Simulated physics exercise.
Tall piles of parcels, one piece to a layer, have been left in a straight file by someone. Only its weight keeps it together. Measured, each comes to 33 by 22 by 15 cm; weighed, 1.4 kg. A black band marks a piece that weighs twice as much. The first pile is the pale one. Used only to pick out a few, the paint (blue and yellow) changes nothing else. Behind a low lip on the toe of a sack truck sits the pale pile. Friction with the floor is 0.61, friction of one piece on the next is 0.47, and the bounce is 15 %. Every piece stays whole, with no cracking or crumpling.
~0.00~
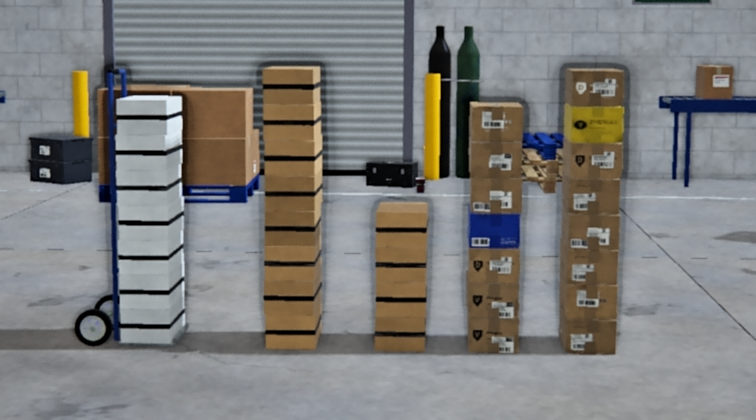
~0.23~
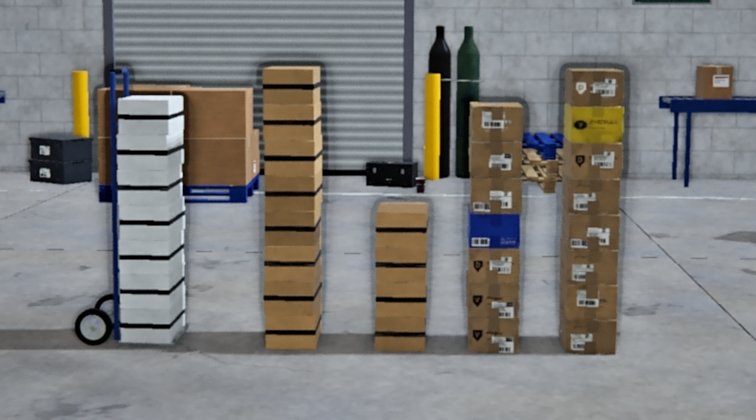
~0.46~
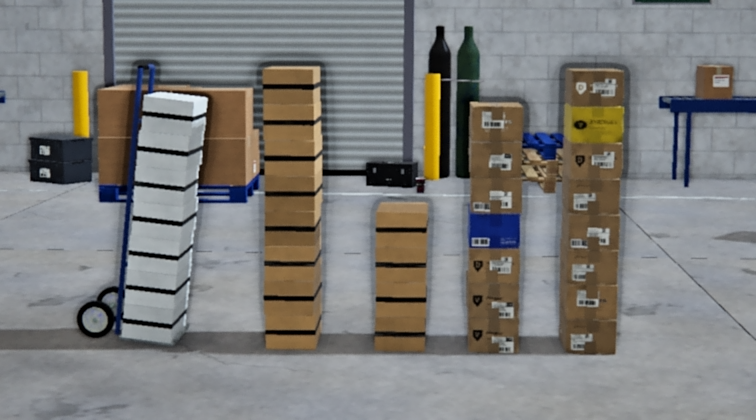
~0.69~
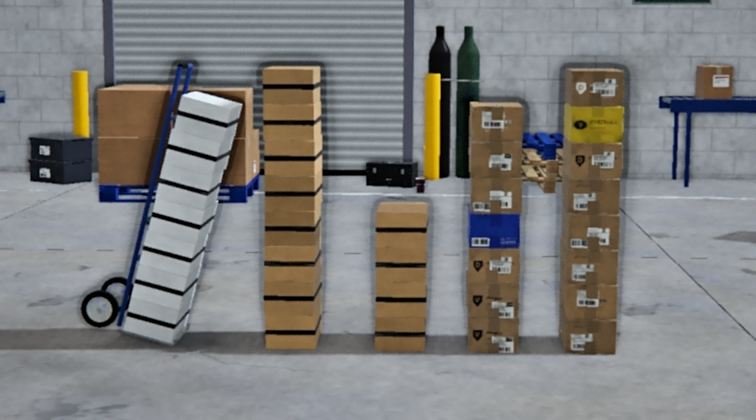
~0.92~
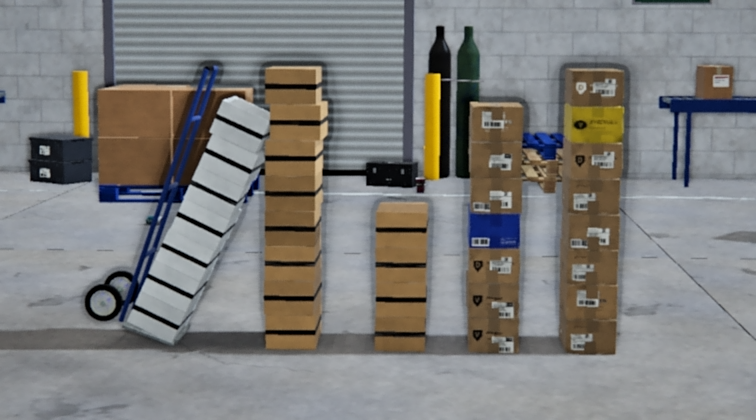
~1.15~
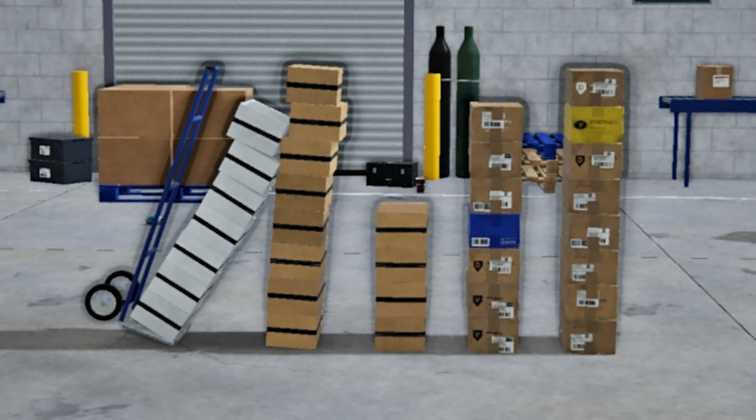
In a warehouse, a blue hand truck tilting rightward, leaning a white box stack into a brown stack, whose boxes shift right.
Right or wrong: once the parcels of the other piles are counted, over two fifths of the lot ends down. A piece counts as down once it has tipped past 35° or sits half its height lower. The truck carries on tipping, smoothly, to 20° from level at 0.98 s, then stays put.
Right.
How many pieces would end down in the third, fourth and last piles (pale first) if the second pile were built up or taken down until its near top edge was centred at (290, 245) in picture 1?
You'd get third 0, fourth 0 and last 0.
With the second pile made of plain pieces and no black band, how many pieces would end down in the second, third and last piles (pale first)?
Down at the end: Second pile 7, third pile 4, last pile 8.
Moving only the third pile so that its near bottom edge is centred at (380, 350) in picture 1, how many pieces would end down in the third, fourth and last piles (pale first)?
Down counts: Third 4, fourth 7, last 8.
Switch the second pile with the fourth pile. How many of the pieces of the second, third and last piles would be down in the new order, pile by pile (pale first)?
Second 6, third 4, last 8.
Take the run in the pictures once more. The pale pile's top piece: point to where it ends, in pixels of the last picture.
It should be centred near (383, 238) in the final frame.
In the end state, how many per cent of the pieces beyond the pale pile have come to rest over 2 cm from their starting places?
The shifted ones make up 100 per cent.
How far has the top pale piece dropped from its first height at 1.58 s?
10 cm lower.
After 1.58 s, 7 of the pale pile down; none of the 27 other parcels down, 8 disturbed.
After 2.02 s, 7 of the pale pile down; 8 of the 27 other parcels down; blue parcel 11° from how it stood; yellow parcel 47 mm from its place.
After 2.50 s, 7 of the pale pile down; 22 of the 27 other parcels down; blue parcel 36° from how it stood, 10 cm lower; yellow parcel 34° from how it stood, 13 cm lower.
After 3.14 s, 7 of the pale pile down; 27 of the 27 other parcels down; yellow parcel upside down; blue parcel 57° from how it stood, 23 cm lower.
In the end (5.6 s), 7 of the pale pile down; 27 of the 27 other parcels down; yellow parcel upside down; blue parcel 51° from how it stood, 24 cm lower. That is 100 per cent. From the last view, middles, blue parcel near (624, 279).
